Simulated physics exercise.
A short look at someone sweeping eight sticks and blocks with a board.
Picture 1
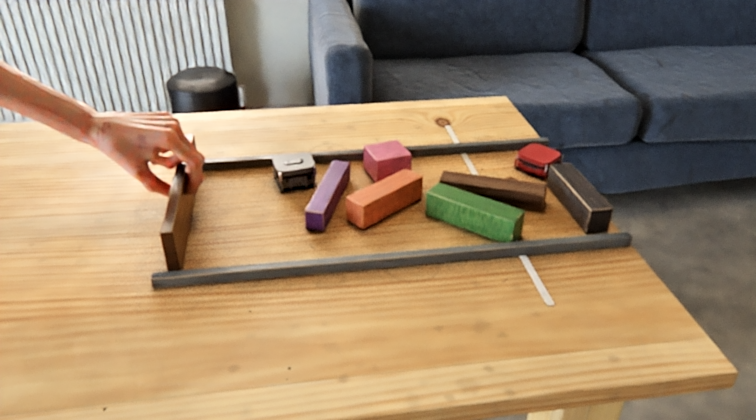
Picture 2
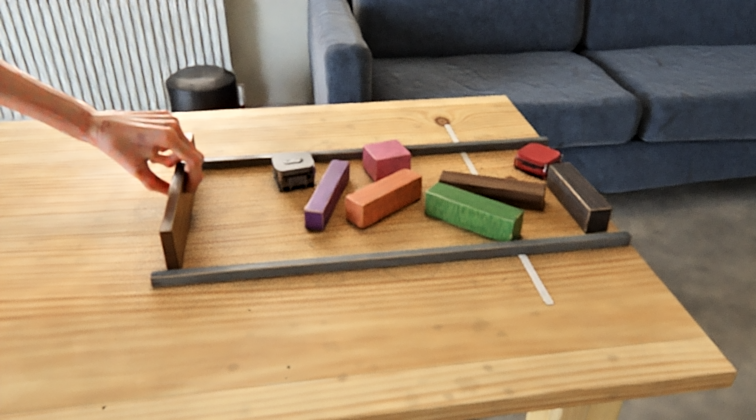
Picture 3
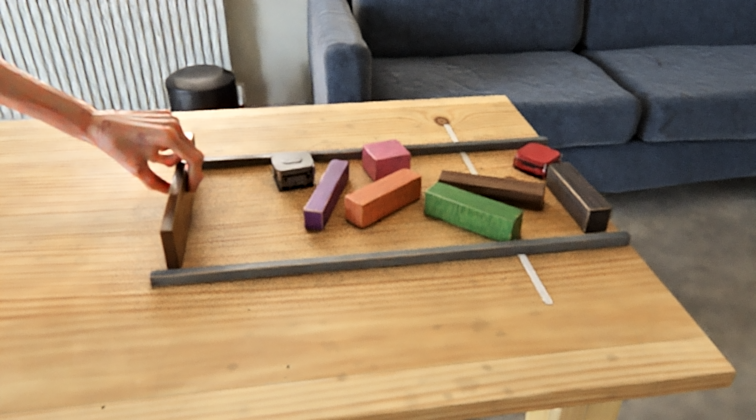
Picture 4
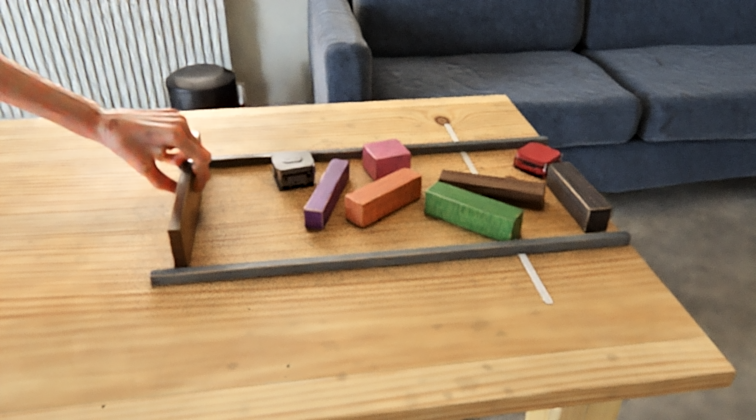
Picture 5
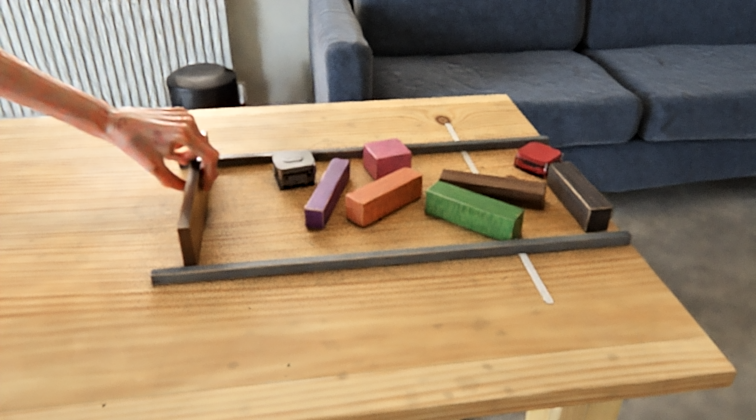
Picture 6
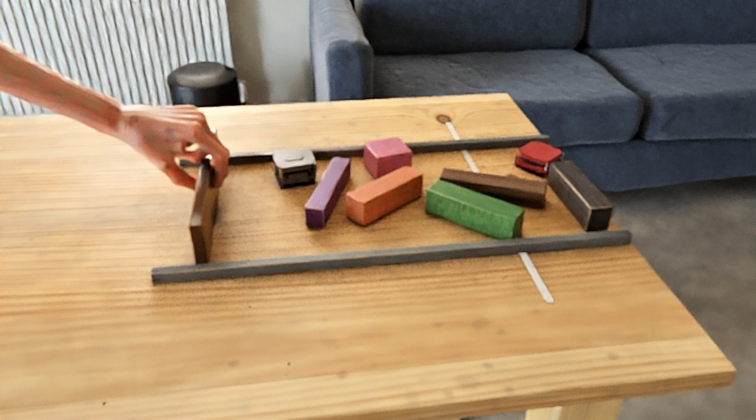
On a pale wooden table before a blue sofa, seen from a raised, steady view, two dark rails run lengthwise across the top. Between them lie a small black-and-silver object, purple, orange, green and brown sticks, a pink block, a red case and a black bar at the right. From the left, a hand slides an upright brown board slightly rightward, while the other pieces stay still.
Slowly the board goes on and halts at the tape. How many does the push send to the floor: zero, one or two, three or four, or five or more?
The number that fall off is one or two.
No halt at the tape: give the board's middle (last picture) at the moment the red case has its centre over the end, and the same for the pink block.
Its middle is around (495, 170) and around (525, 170).
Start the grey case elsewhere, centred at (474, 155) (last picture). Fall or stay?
The grey case remains up.
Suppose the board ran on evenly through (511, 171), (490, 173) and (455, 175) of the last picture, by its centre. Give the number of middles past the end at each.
Place by place, 4, 2 and 1.
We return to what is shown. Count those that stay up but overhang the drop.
The number is 2.
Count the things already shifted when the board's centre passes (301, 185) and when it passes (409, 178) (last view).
2 and 7.
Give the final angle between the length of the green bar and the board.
About 40°.
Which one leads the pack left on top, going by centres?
Foremost is the red case.
Soon after, none off yet; black bar at rest near (578, 194); red case at rest near (539, 159); brown stick at rest near (492, 188).
After that, none off yet; black bar at rest near (578, 194); red case at rest near (539, 159); brown stick moving near (501, 188).
And then, one off so far; black bar on its way down near (624, 324); red case at rest near (539, 159); brown stick displaced about its own width near (571, 188).
In the end, the number that fall off is one or two; gone, brown stick and black bar.
